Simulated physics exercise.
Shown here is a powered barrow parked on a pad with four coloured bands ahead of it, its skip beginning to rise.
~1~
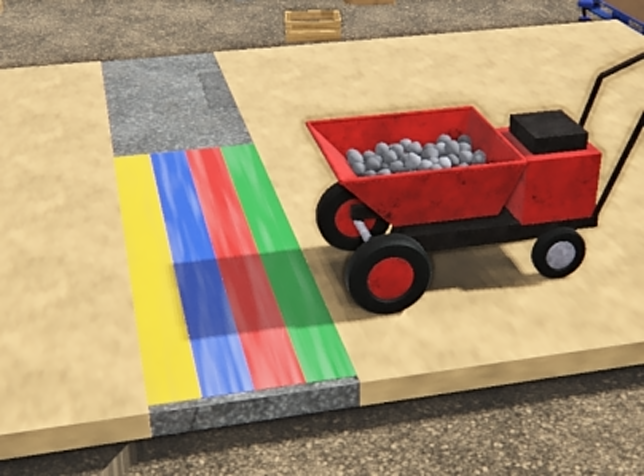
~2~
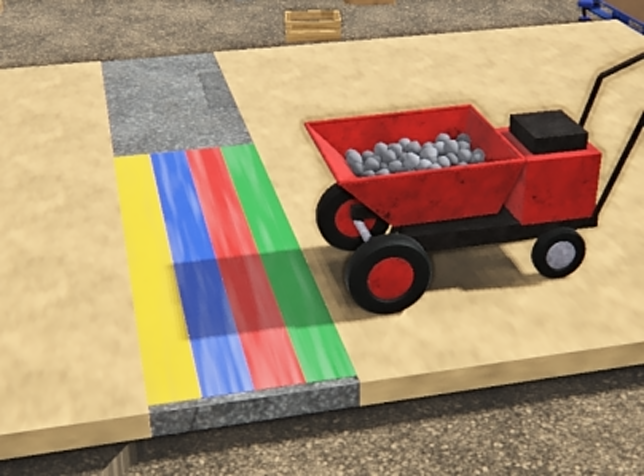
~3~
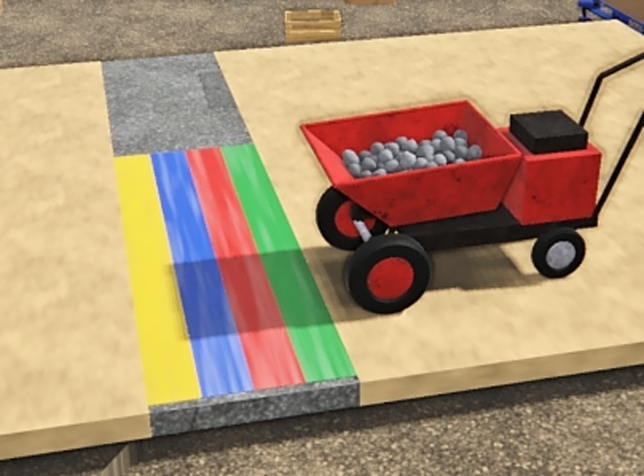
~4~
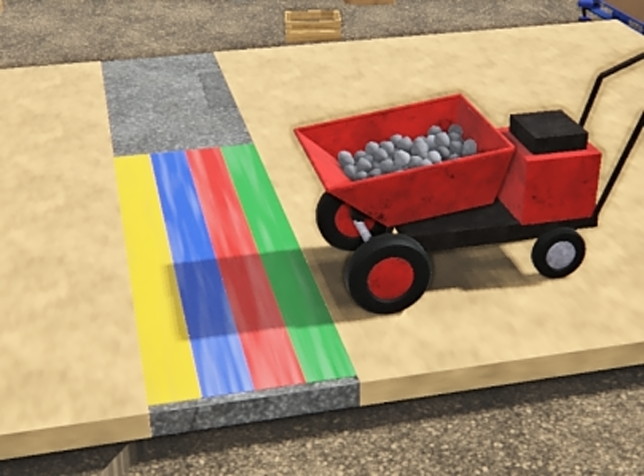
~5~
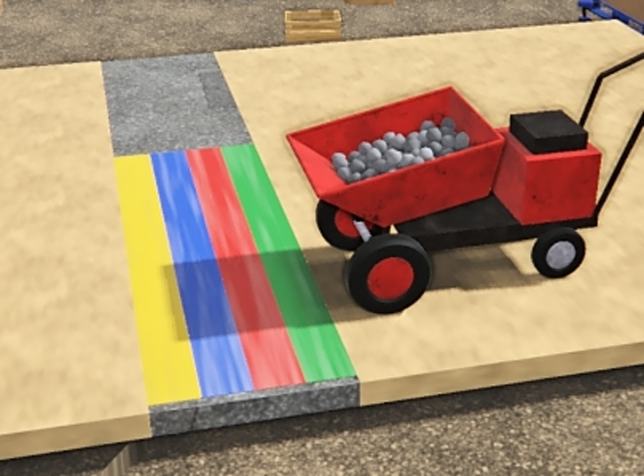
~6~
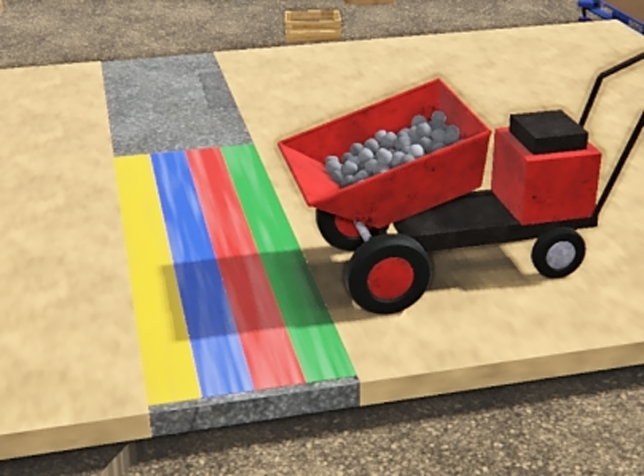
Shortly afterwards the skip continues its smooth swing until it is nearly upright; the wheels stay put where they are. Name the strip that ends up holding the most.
Blue.
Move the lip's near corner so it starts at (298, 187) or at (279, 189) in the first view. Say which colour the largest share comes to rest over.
On the first try it comes out as that yellow strip, and on the second as the strip in yellow.
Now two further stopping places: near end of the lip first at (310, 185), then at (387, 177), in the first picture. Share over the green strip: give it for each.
The first spot yields roughly 0 percent, the second roughly 20 percent.
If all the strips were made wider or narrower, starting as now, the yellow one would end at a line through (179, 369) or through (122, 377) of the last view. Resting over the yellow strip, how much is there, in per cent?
In turn, 30 and 20 in a hundred.
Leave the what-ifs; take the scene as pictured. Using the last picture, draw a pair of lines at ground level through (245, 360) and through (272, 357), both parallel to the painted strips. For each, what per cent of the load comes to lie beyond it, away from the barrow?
Respectively 70 and 90 percent.
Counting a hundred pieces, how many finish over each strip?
I'd say the green strip has near 0, the red strip near 25, the blue strip near 35 and the yellow strip near 20 per cent.
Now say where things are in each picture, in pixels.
In the first picture, lip of the skip at (342, 182), level; top of the load at (434, 165), round cobbles; green strip at (319, 346); red strip at (270, 353); blue strip at (220, 360); yellow strip at (169, 367).
In the second picture, lip of the skip at (340, 183), level; top of the load at (433, 164).
In the third picture, lip of the skip at (335, 186), tipped barely; top of the load at (429, 162).
In the fourth picture, lip of the skip at (328, 190), tipped a little; top of the load at (424, 159).
In the fifth picture, lip of the skip at (320, 197), tipped a little; top of the load at (435, 148).
In the sixth picture, lip of the skip at (310, 205), tipped clearly; top of the load at (438, 136); green strip at (319, 346); red strip at (270, 353); blue strip at (220, 360); yellow strip at (169, 367).
Soon after the last picture, skip tipped steeply; all in the skip.
A little later, skip tipped right over; most in the skip; about a quarter over the red strip; a small part over the blue strip.
Later still, skip tipped right over; a small part in the skip; about a quarter over the red strip; about a third over the blue strip; about a quarter over the yellow strip; a small part off the paint.
At rest, skip tipped right over; a small part in the skip; none over the green strip; about a quarter over the red strip; about a third over the blue strip; about a quarter over the yellow strip; a small part off the paint.
